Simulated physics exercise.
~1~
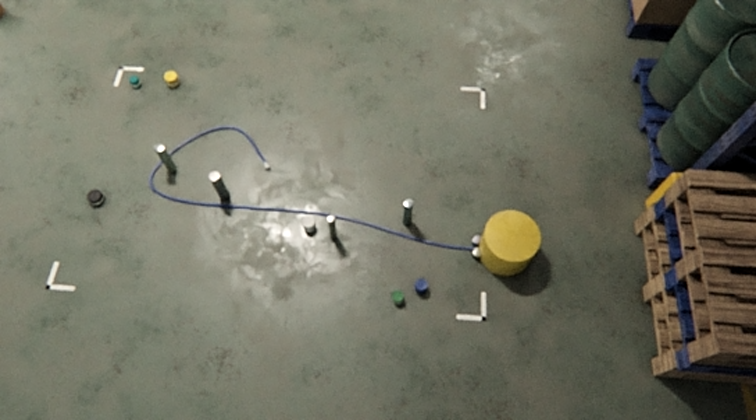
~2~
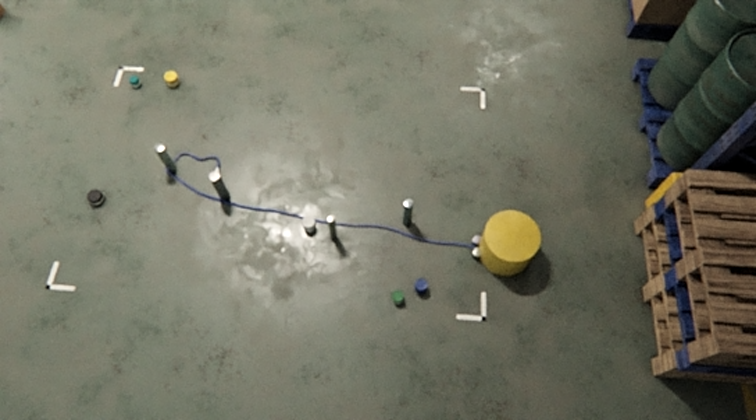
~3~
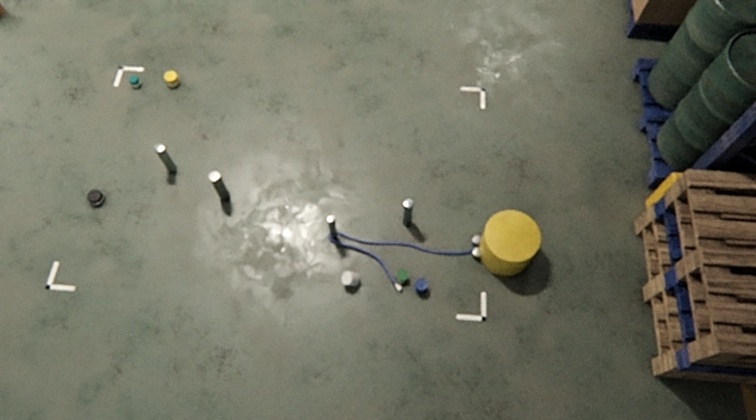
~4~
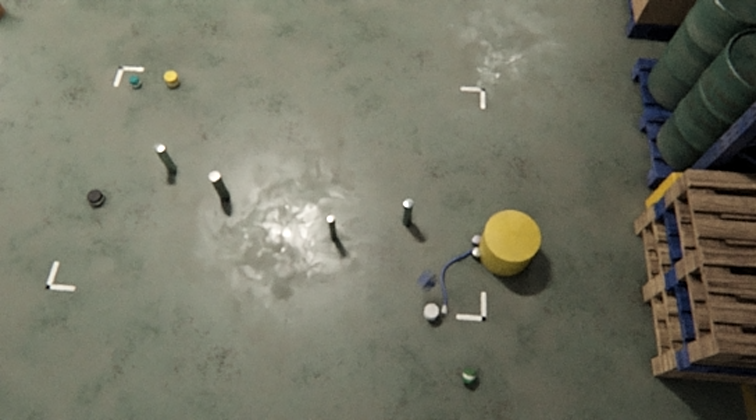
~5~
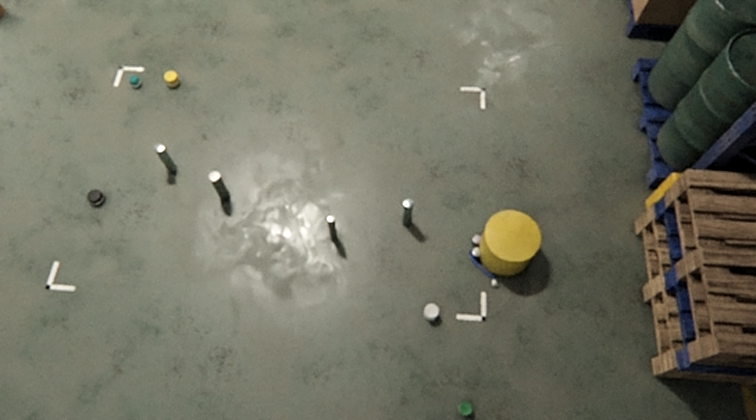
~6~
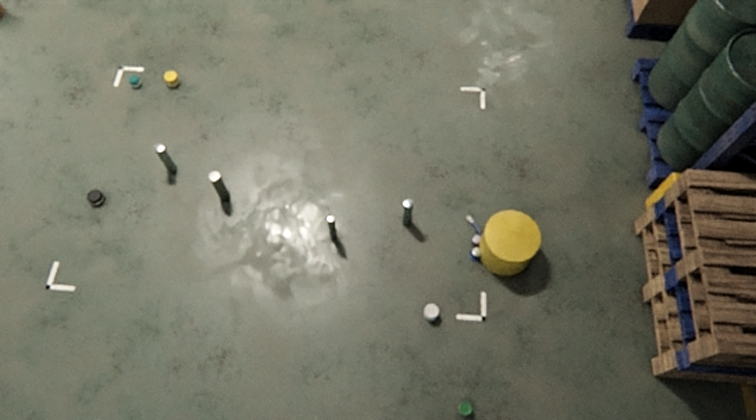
The clip opens on a concrete floor seen from above, where a blue lead curls around dark posts and runs to a yellow drum-shaped machine at the right. The lead is drawn in toward the machine, its loop tightening around the left posts before its free end slips clear. It then swings below the remaining posts, and the white tub shifts right and down. Next the white tub slides farther right, the green tin travels toward the bottom edge, and the blue tub moves slightly. Finally the blue tub drops from clear view, and the lead's short end rests beside the machine's upper left.
